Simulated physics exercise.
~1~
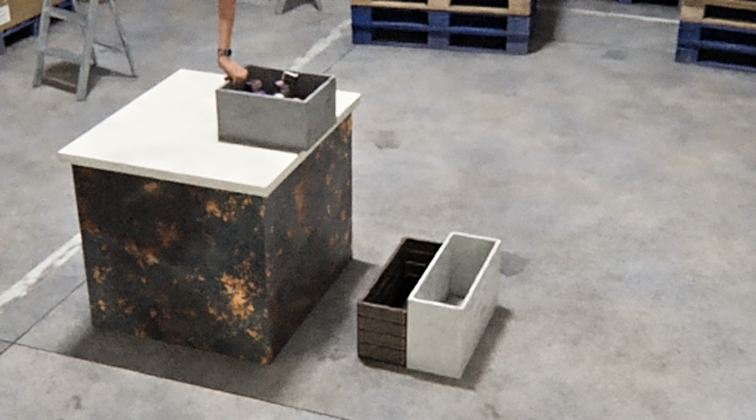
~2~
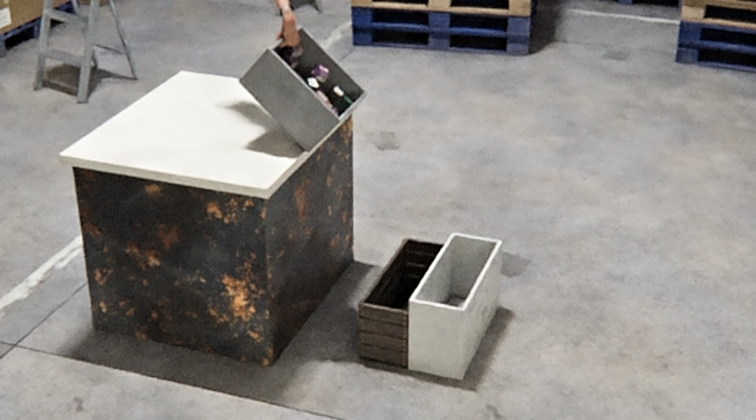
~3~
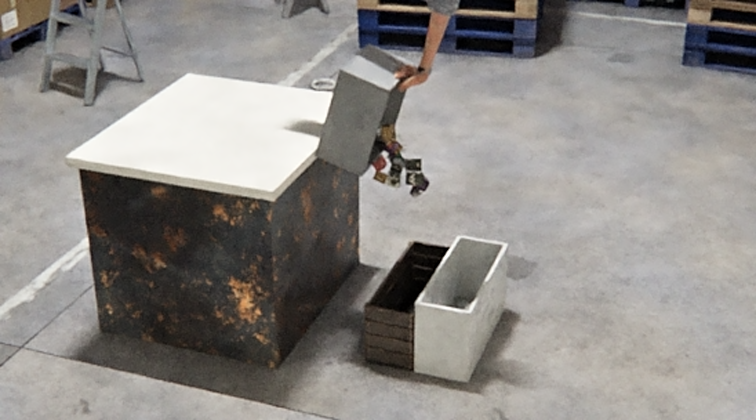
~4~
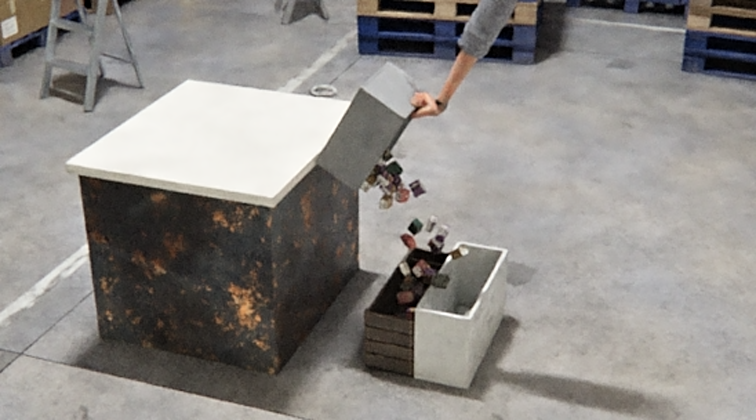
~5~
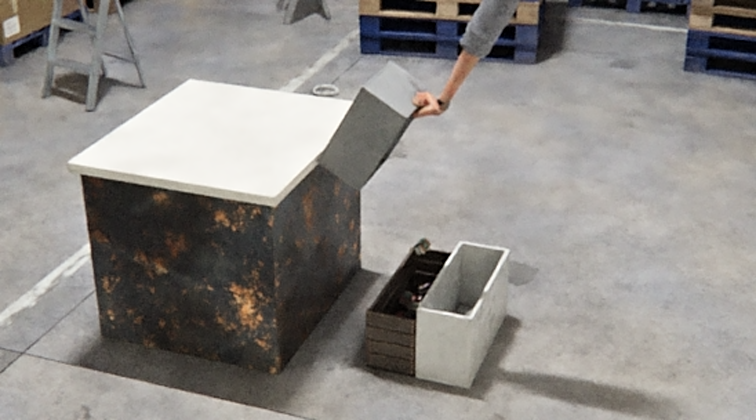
To begin with, a hand reaches into a grey crate of small cartons on a white-topped bench, with a black tub and a white bin standing side by side on the concrete floor to the right. The hand tilts the crate up at the bench's edge. It then swings the crate over to the right, and cartons begin to spill from its mouth. As the crate tips further, more tumble down in a loose stream towards the black tub and the white bin. Finally, the falling stops, cartons show in the black tub, and the hand still holds the upturned crate.
